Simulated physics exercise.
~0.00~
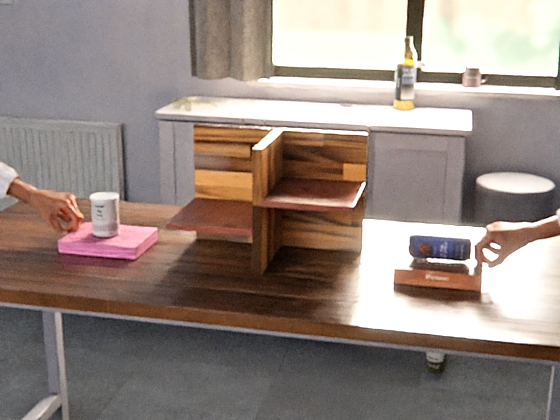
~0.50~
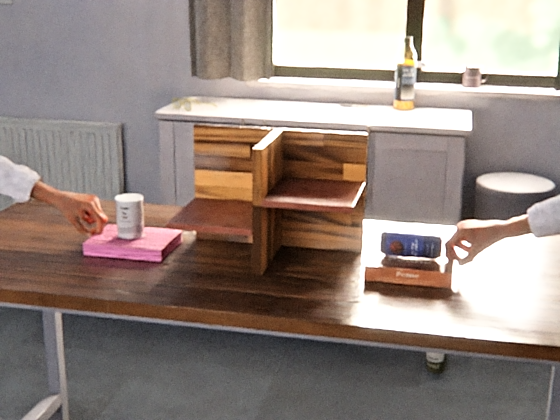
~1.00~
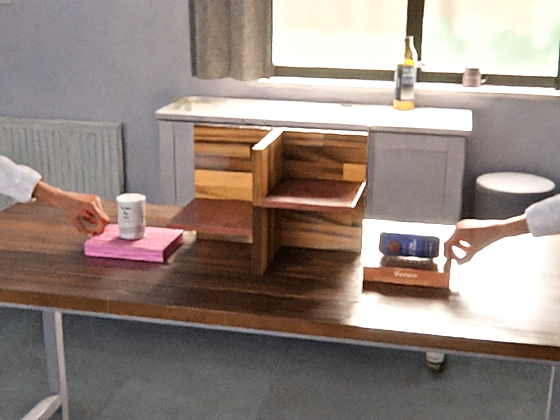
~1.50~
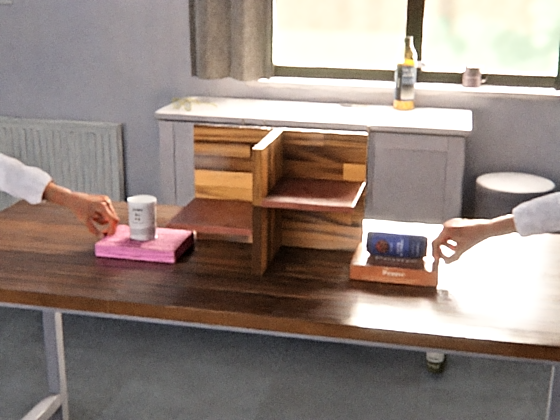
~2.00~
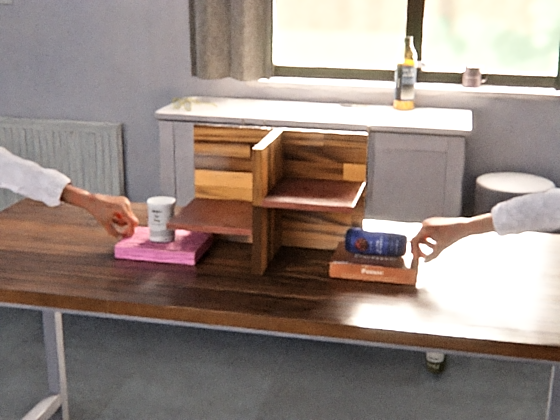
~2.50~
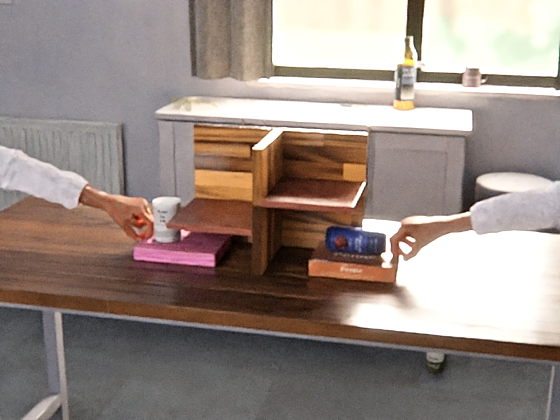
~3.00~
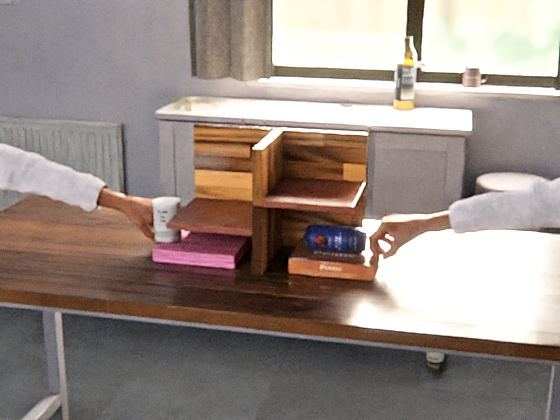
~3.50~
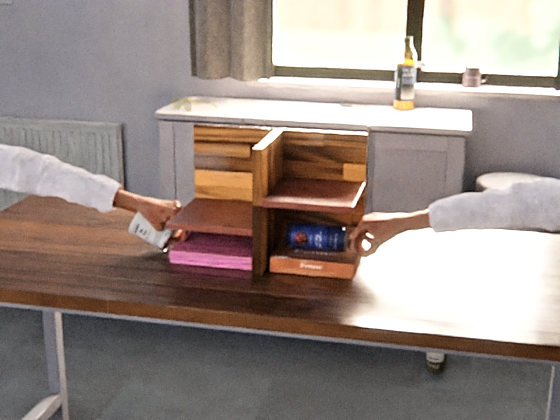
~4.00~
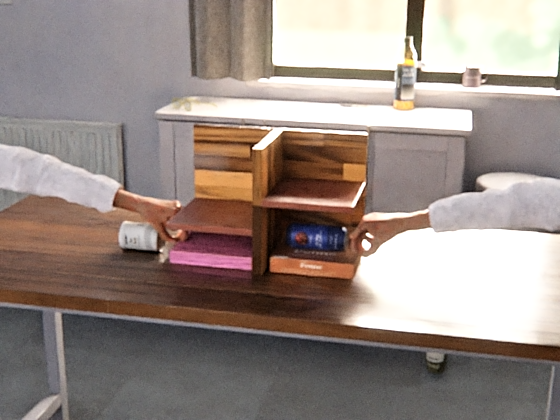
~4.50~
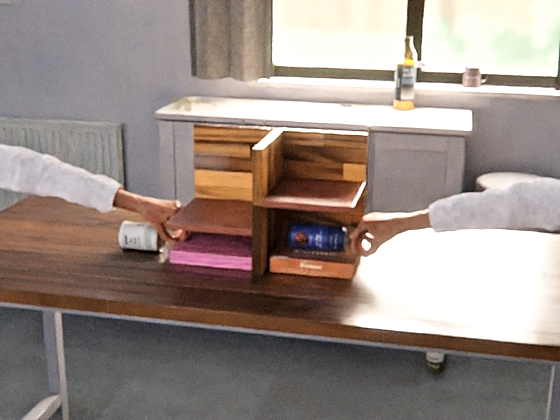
A white tin standing upright on a pink board and a blue can lying on an orange packet are pushed inward by two hands toward a wooden rack; the can slides under the right shelf, while the tin hits the left shelf, topples and ends lying on the table.
